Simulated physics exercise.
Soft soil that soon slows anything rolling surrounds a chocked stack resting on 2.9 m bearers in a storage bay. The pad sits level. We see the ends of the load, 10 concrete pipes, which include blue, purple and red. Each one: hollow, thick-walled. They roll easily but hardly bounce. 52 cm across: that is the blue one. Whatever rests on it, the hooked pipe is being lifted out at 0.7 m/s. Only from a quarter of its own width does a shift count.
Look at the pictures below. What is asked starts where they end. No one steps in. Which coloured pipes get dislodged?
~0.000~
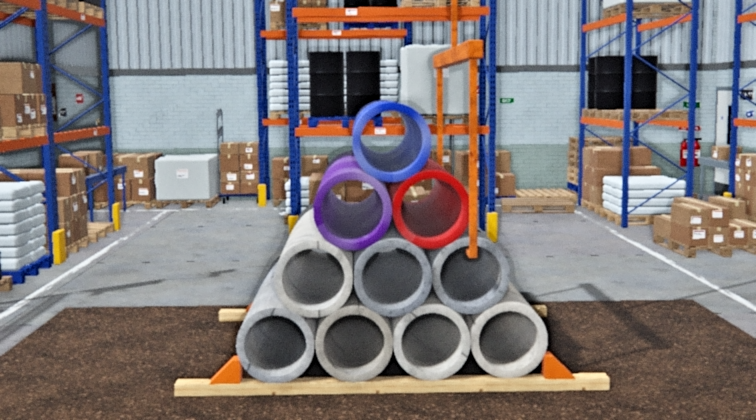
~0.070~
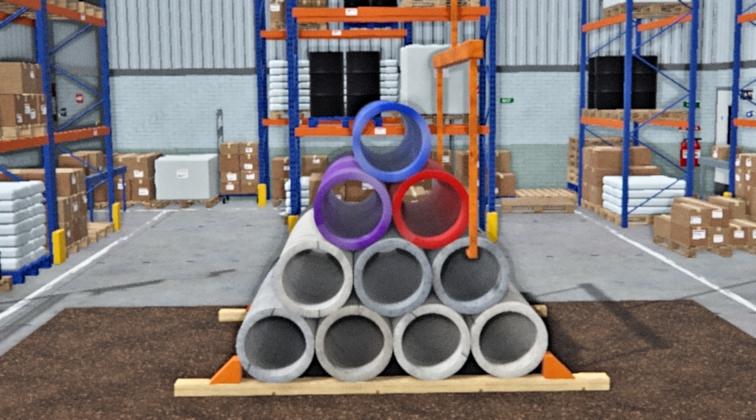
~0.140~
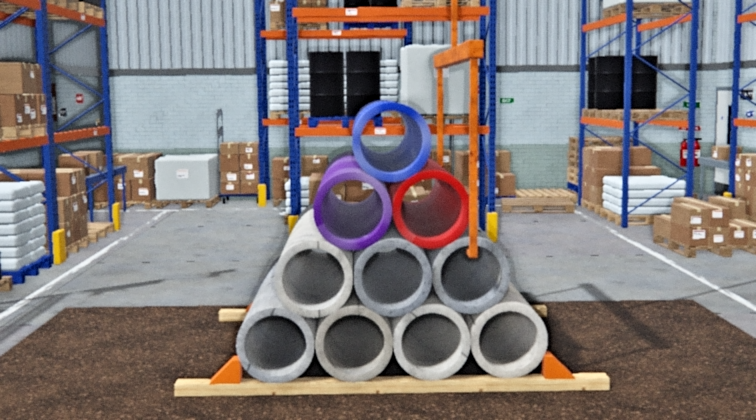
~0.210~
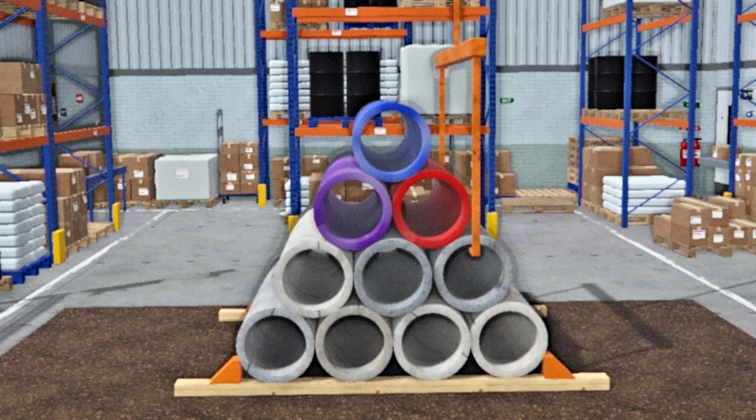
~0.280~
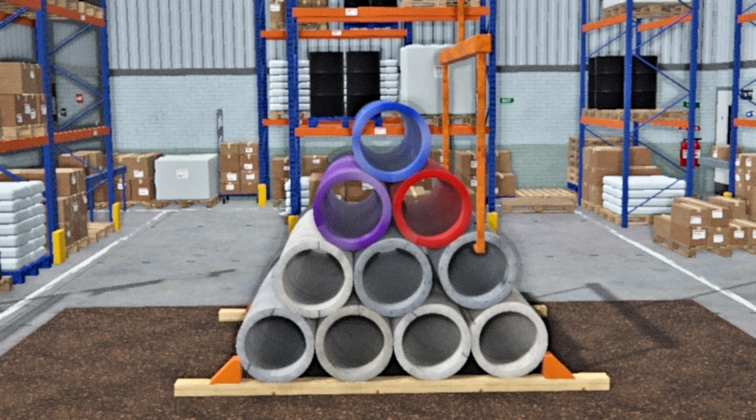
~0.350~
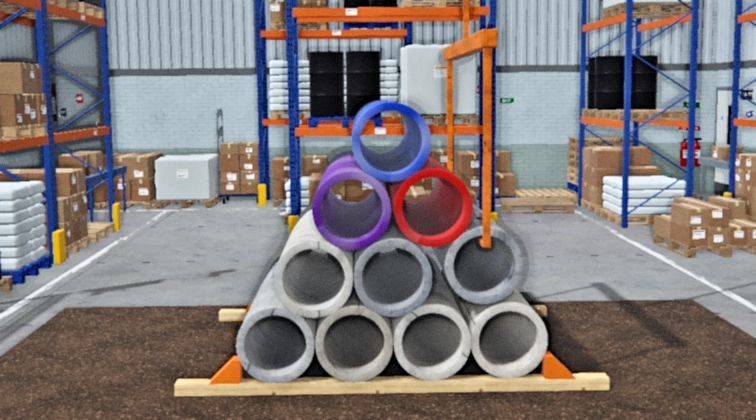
In the end blue comes loose, purple does not budge and red comes loose.
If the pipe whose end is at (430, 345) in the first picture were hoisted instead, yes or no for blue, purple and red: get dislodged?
For that swap, blue would get past, purple would get past, and red would get past.
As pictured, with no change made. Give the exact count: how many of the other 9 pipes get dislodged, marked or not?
The number is 2.
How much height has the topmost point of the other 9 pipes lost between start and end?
About 45 cm lower.
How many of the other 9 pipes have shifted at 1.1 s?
The count by then is 2.
Then, 0.6 s in, blue is 3 cm further right and 2 cm lower; purple is where it was; red is 3 cm further right and 2 cm lower; 0 out of place.
Then, 0.7 s in, purple is where it was; red is 4 cm further right and 3 cm lower; still the same for blue; 0 out of place.
Then, 0.9 s in, blue is 9 cm further right and 7 cm lower; red is 9 cm further right and 7 cm lower; still the same for purple; 0 out of place.
Then, 1.1 s in, blue is 18 cm further right and 18 cm lower; red is 20 cm further right and 21 cm lower; still the same for purple; 2 out of place.
In the end (1.6 s), blue is 26 cm further right and 45 cm lower; purple is where it was; red is 26 cm further right and 45 cm lower; 2 out of place.
